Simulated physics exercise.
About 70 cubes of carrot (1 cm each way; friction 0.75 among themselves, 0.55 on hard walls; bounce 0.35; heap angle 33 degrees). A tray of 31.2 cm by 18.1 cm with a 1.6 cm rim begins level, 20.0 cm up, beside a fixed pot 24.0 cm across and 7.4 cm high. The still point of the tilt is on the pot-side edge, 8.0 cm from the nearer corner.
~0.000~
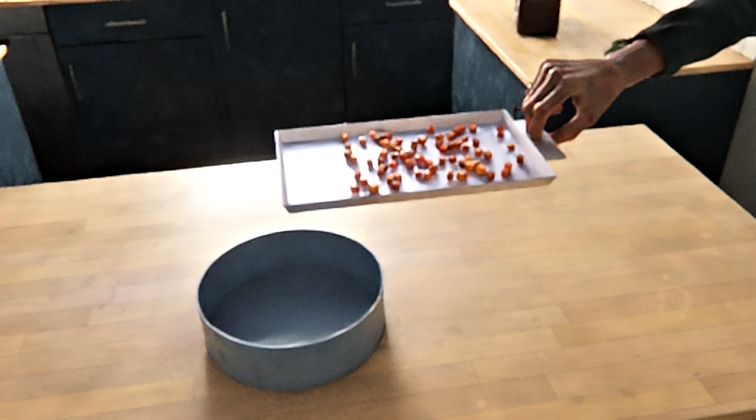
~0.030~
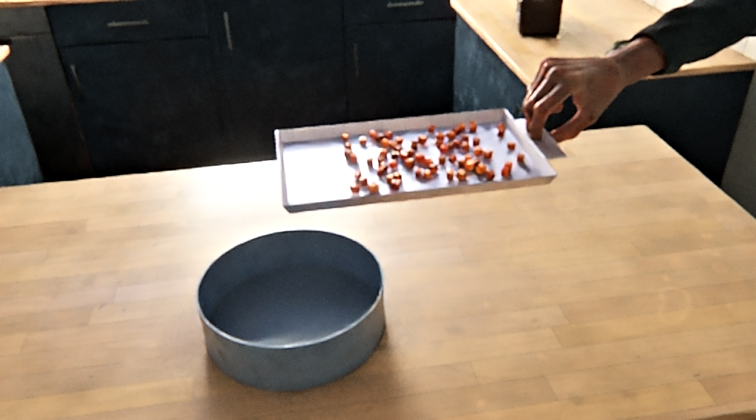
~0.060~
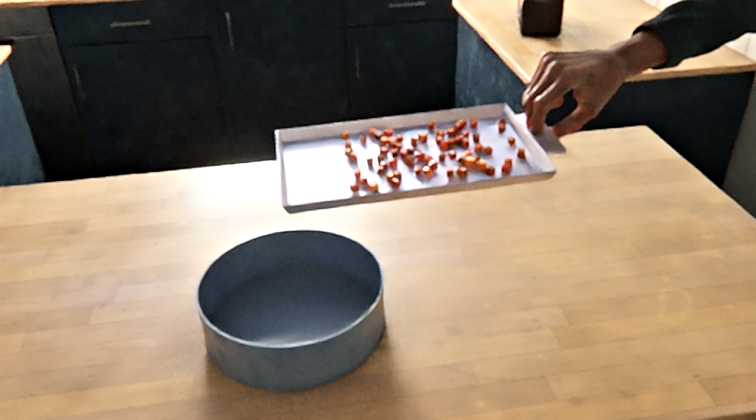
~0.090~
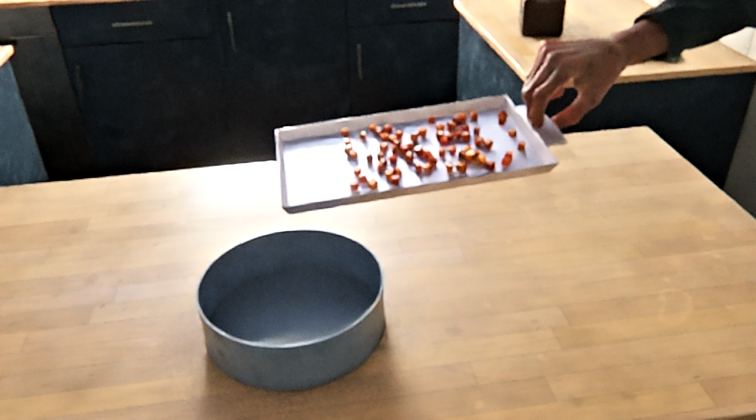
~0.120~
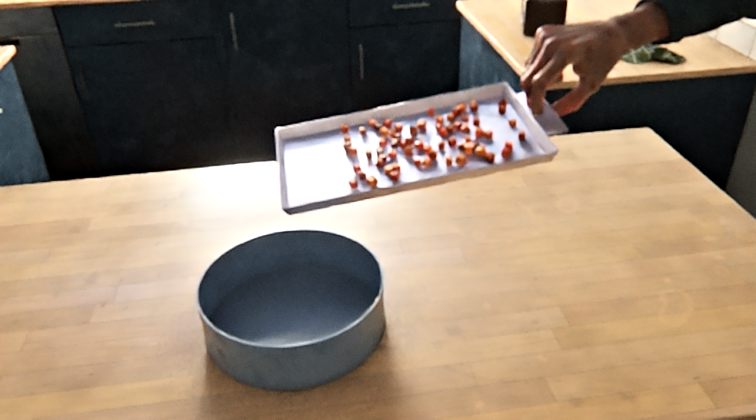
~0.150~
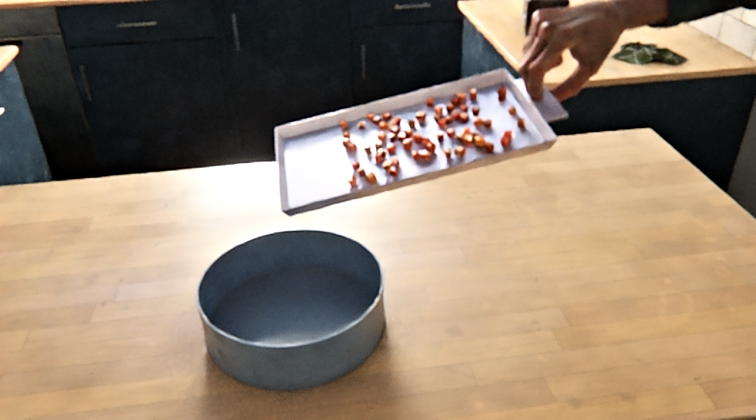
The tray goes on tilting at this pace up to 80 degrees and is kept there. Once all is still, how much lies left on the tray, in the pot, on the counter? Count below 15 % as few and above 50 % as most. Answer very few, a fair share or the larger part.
Tray: Very few, pot: The larger part, counter: Very few.
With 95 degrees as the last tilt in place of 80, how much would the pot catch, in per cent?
It would be near 95 per cent.
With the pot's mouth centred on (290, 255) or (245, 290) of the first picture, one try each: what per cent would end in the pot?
Some 50 and 100 per cent.
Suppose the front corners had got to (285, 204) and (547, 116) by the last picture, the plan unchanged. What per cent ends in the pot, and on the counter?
Pot 75, counter 25.
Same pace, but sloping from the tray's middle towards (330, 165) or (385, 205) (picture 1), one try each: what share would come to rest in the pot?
About 45 and 70 per cent.
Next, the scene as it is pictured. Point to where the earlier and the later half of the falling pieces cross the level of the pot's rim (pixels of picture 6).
First near (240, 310), later near (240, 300).
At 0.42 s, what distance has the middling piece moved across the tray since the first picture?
About 1 cm.
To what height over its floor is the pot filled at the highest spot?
Some 2.0 cm.
Then, at 0.42 s, tilt 46 degrees; the tray holds 100 %, the pot 0 %.
Then, at 0.60 s, tilt 68 degrees; the tray holds 100 %, the pot 0 %.
After 0.90 s, tilt 80 degrees; the tray holds 0 %, the pot 95 %.
In the end, at 2.0 s, tray 0 %, pot 95 %, counter 5 %.
